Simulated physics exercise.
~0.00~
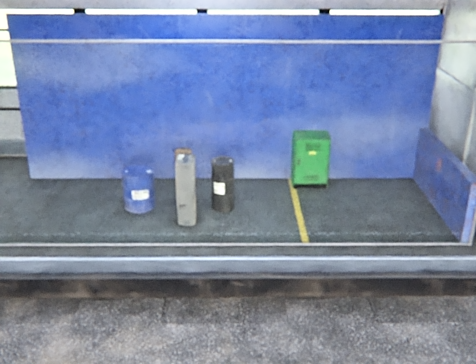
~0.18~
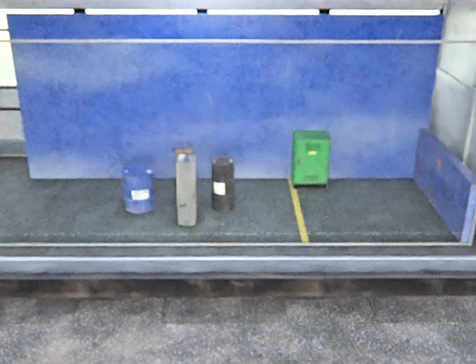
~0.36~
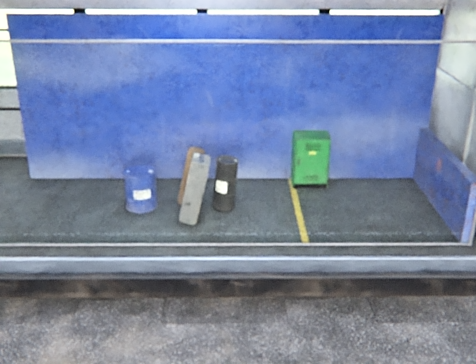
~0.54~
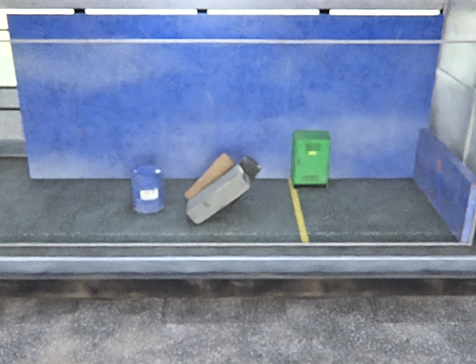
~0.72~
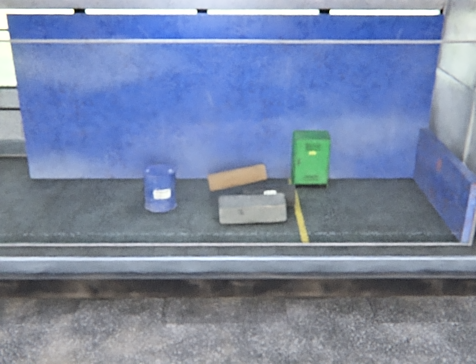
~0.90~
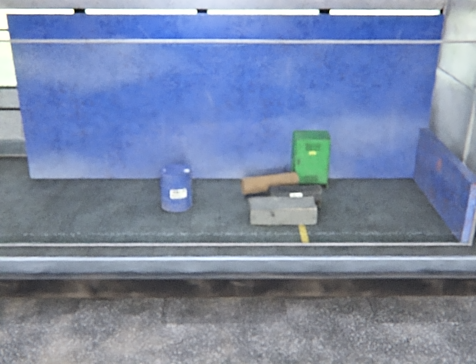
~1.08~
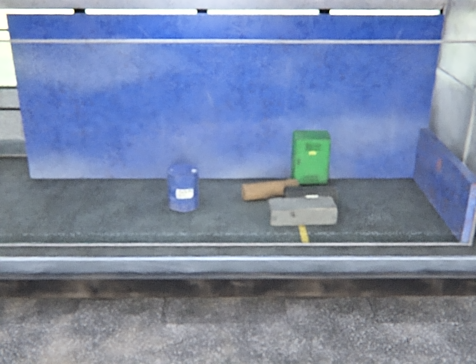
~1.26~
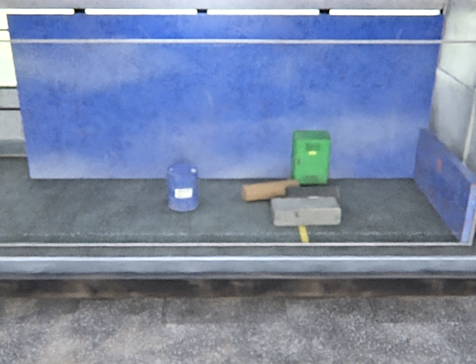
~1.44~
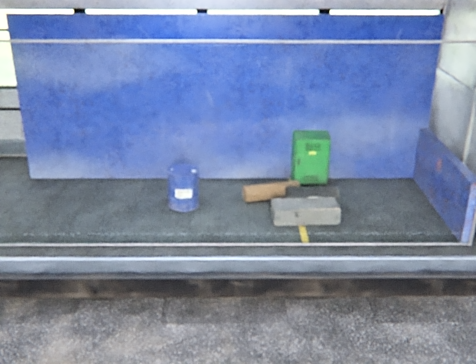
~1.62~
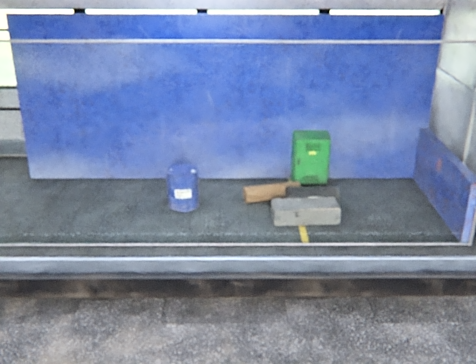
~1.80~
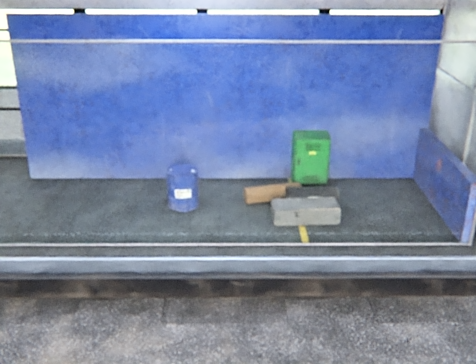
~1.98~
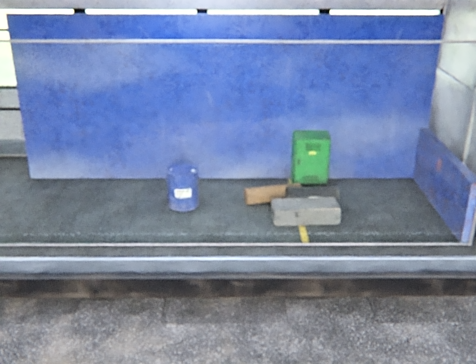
At first, a blue drum, a tall grey box, a brown roll and a black drum stand close together on a dark floor before a blue wall, left of a yellow line and a green locker. The grey box and brown roll begin leaning right, and the black drum tips too. All three topple onto their sides and slide right, while the blue drum shifts the same way upright. They slow and settle near the locker. The grey box and black drum end across the yellow line, while the brown roll and the standing blue drum stop short of it.
